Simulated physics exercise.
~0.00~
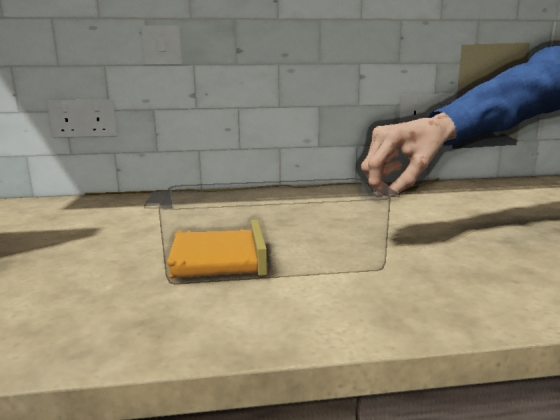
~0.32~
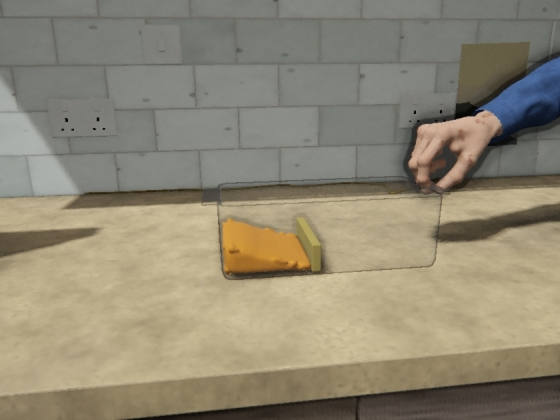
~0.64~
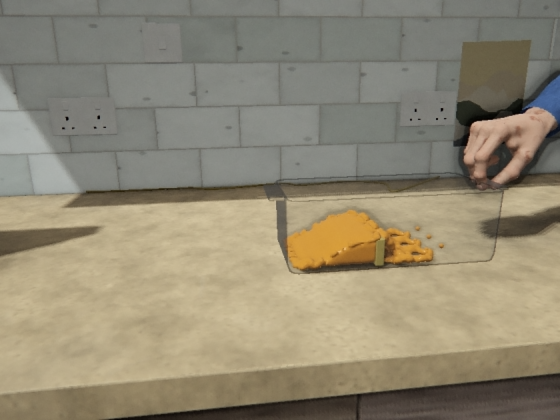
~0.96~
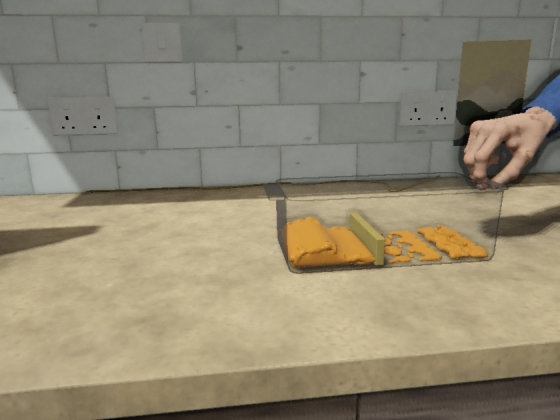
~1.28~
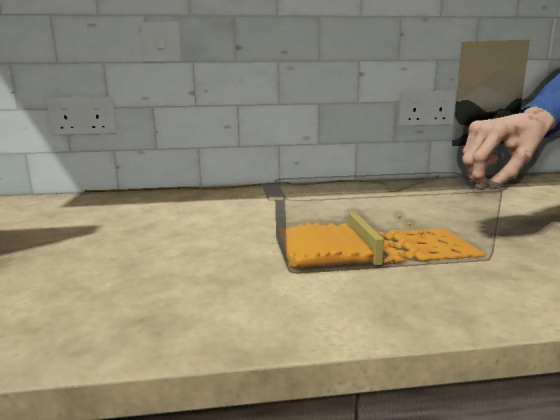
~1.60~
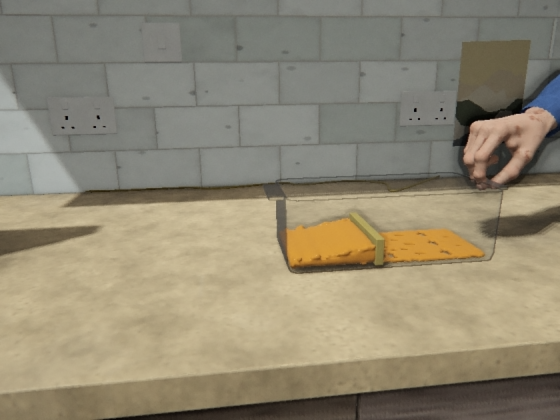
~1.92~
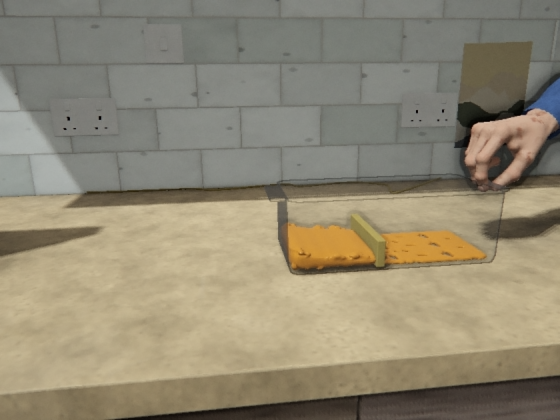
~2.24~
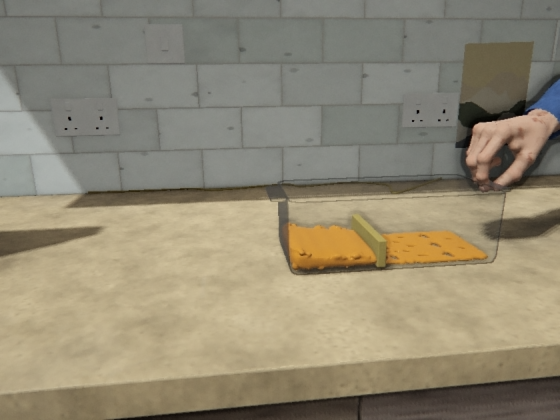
Hand pulling a clear tub right along a worktop, orange juice surging over its divider and settling on both sides.
